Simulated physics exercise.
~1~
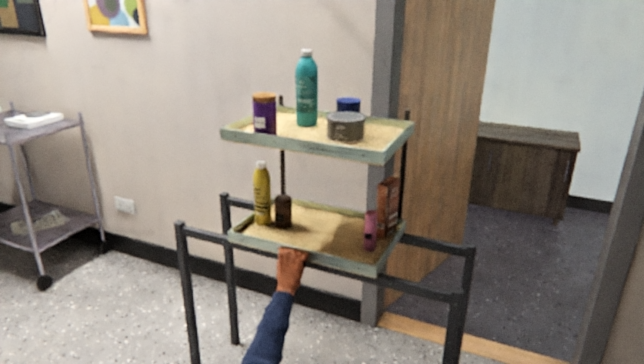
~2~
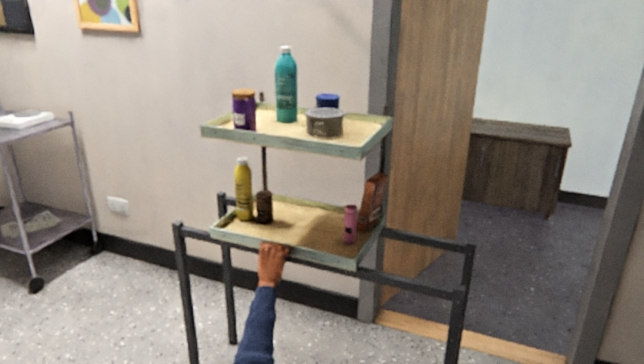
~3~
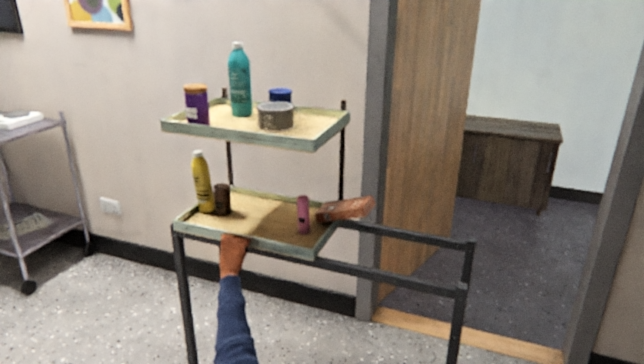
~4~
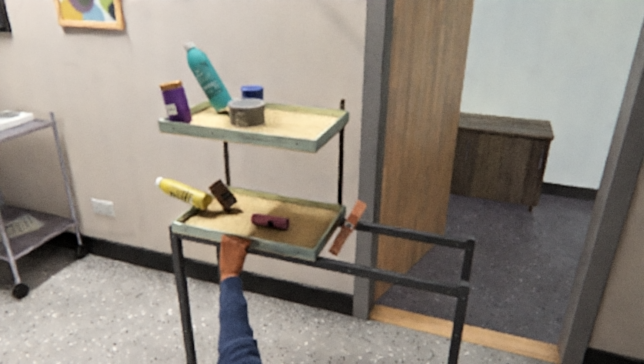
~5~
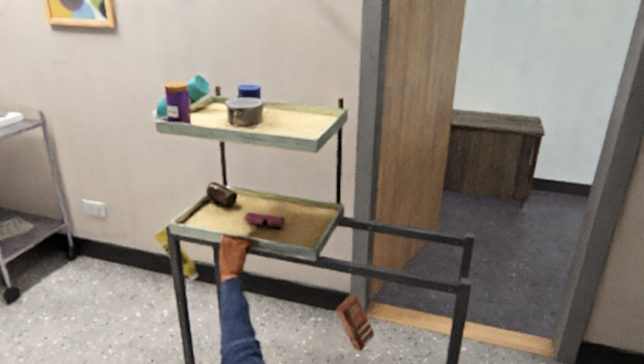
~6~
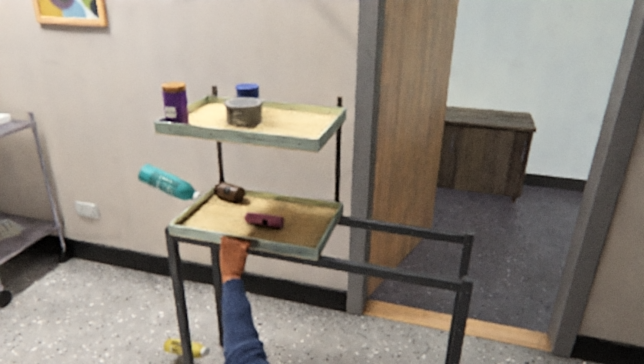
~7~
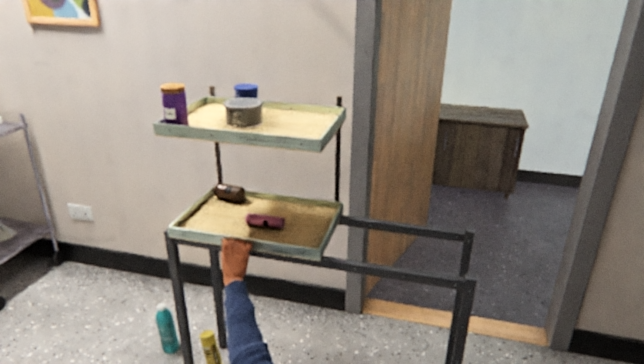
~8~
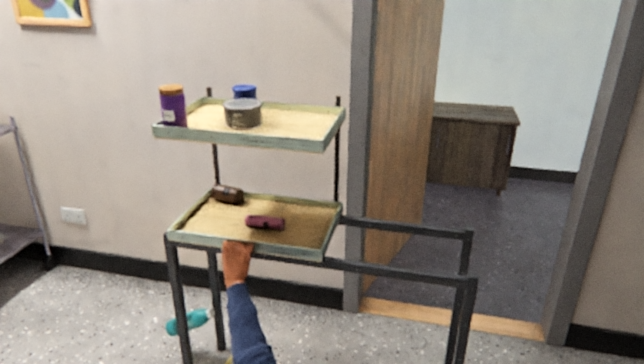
The clip shows a hand pulling a two-tiered tray of bottles and containers leftward along a dark frame until it stops. A yellow bottle, an orange packet and then a turquoise bottle topple off, while the pink shaker and brown jar end lying on the lower tier.
